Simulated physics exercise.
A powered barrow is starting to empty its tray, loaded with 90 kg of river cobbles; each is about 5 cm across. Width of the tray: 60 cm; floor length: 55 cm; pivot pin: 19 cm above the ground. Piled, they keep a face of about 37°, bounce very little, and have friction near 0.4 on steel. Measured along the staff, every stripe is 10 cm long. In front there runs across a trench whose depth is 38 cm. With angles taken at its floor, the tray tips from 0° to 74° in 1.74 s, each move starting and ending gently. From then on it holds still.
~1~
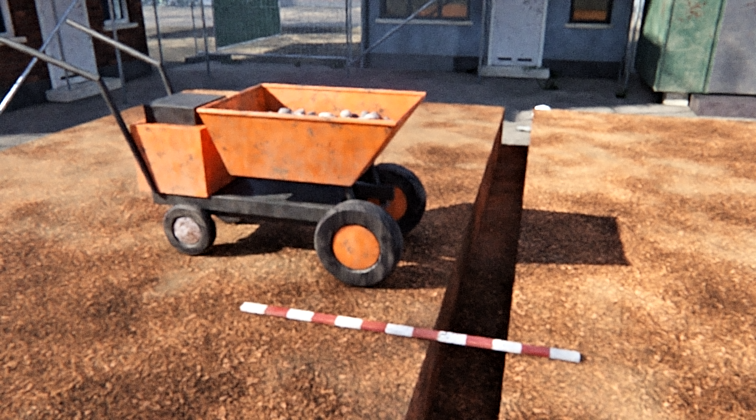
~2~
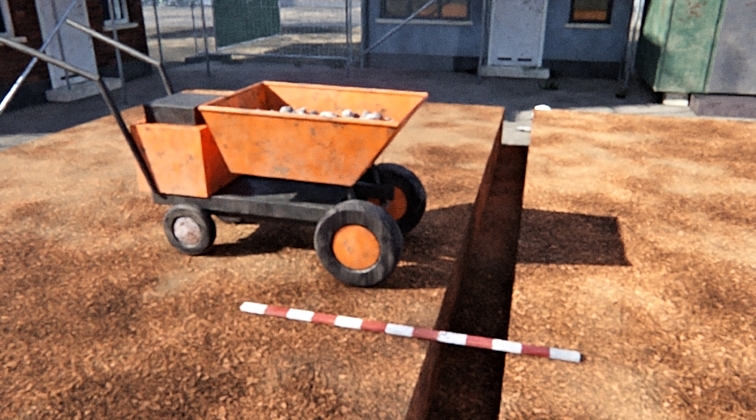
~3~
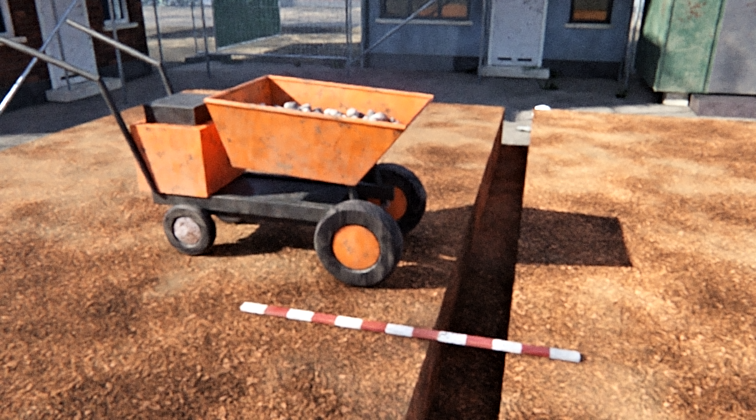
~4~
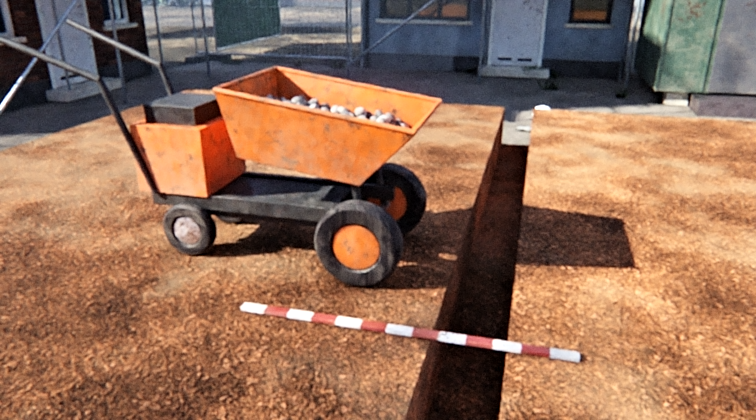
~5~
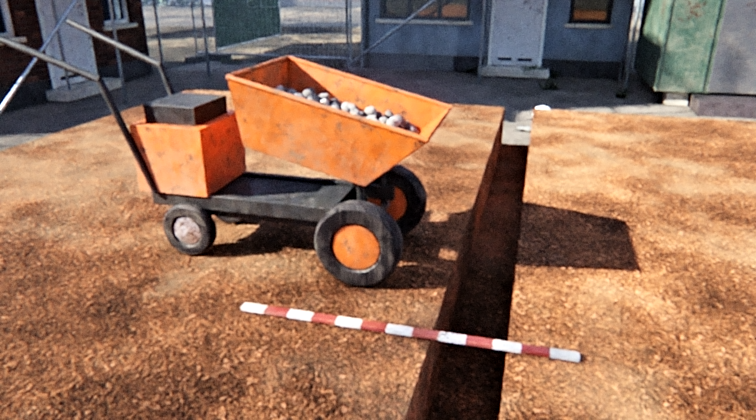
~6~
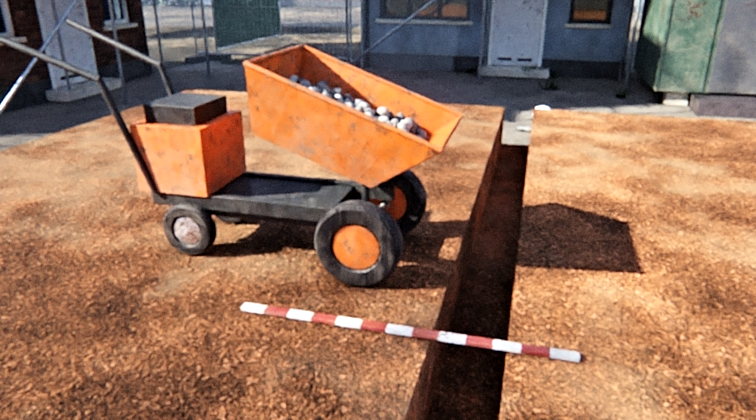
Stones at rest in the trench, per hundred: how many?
Approx. 39 %.
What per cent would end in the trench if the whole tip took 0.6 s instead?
About 20%.
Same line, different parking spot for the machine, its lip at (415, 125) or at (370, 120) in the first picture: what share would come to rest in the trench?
20 %, then 70 %.
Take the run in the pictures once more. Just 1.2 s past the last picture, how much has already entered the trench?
About 10 per cent by then.
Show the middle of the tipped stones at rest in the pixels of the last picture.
I'd put it close to (537, 272).
Then, 0.7 s after the last picture the floor is at 62°, 100 % in the tray; the foremost stones are at (501, 208).
Then, 1.2 s after the last picture the floor is at 74°, 45 % in the tray, 9 % in the trench, 46 % past the trench; the foremost stones are at (625, 281).
Then, 1.6 s after the last picture the floor is at 74°, 17 % in the tray, 20 % in the trench, 63 % past the trench; the foremost stones are at (692, 295).
Then, 3.5 s after the last picture the floor is at 74°, 0 % in the tray, 39 % in the trench, 61 % past the trench; the foremost stones are at (714, 297).
